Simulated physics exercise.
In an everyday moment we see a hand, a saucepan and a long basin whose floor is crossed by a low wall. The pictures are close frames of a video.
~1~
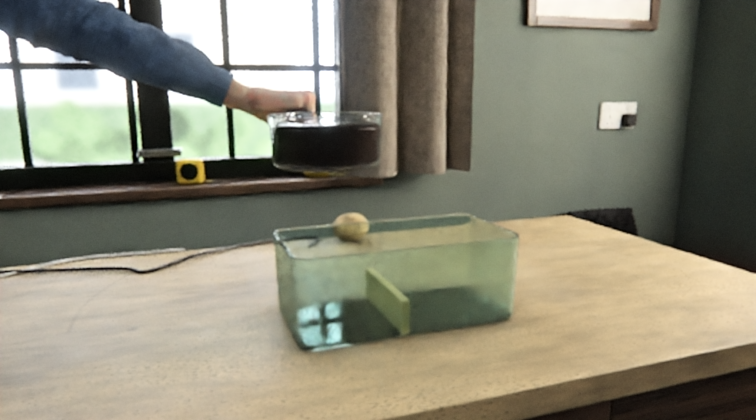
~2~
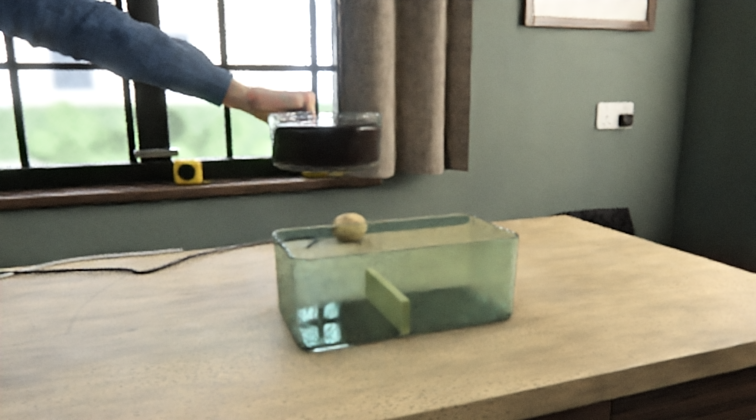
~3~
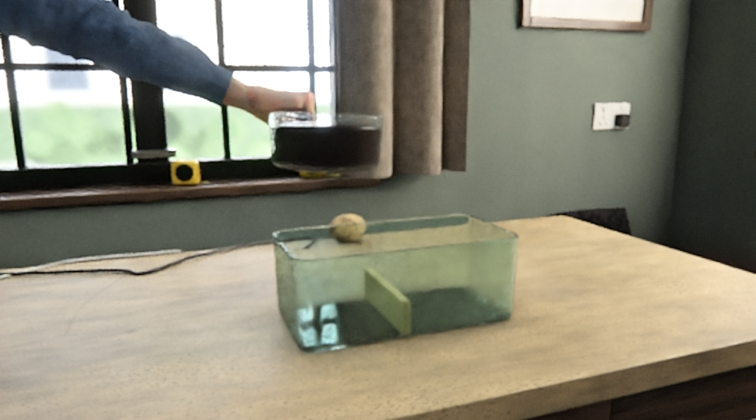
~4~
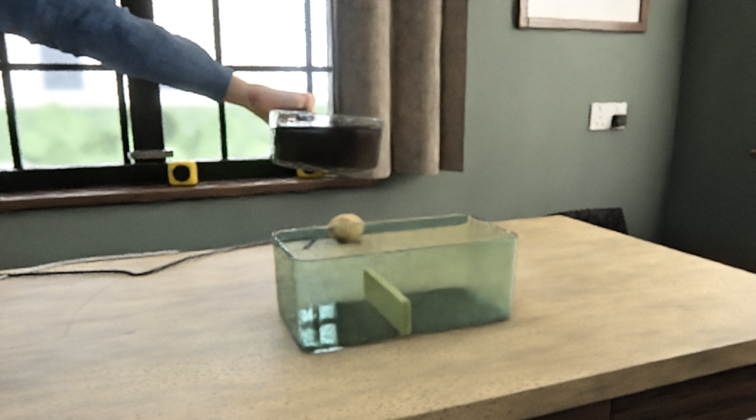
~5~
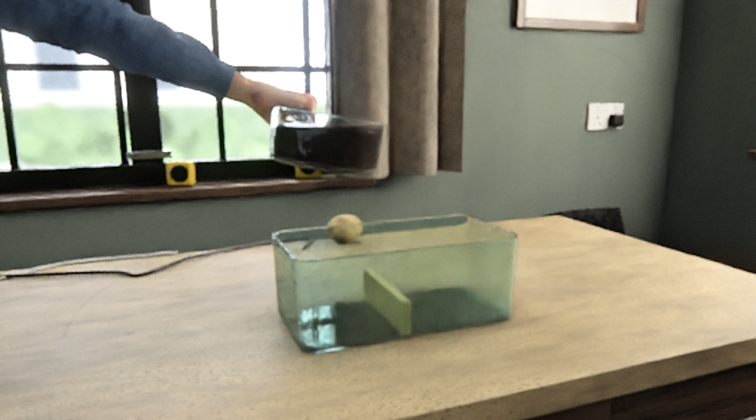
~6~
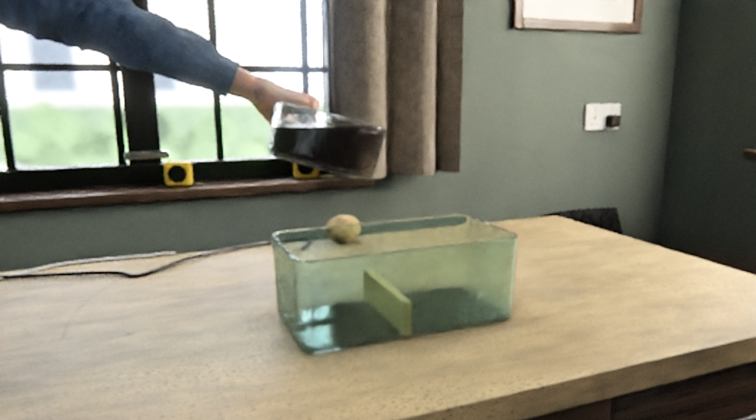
Above a long basin on a wooden table, a hand gradually tilts a saucepan of coffee rightward.
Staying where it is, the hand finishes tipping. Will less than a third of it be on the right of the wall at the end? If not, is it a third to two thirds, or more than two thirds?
No, more than two thirds.
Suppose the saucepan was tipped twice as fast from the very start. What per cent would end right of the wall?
Roughly 80 percent.
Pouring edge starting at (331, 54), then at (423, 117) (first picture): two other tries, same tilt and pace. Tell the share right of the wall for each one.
Around 65 percent first, around 95 percent second.
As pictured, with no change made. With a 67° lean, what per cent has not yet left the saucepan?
It still holds close to 40 per cent at that lean.
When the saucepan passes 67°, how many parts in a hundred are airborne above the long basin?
Around 30 in a hundred.
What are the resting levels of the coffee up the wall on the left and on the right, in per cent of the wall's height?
It settles around 10 on the left side and around 60 on the right side.
A moment on, the tilt is 67° and 39 per cent is still to pour, 0 is left of the wall and 28 right of it.
Next, the tilt is 100° and 6 per cent is still to pour, 5 is left of the wall and 83 right of it.
Then the tilt is 109° and 0 per cent is still to pour, 12 is left of the wall and 87 right of it.
Later the tilt is 109° and 0 per cent is still to pour, 12 is left of the wall and 87 right of it.
At rest 12 per cent lies left of the wall, 87 right of it and 1 outside.
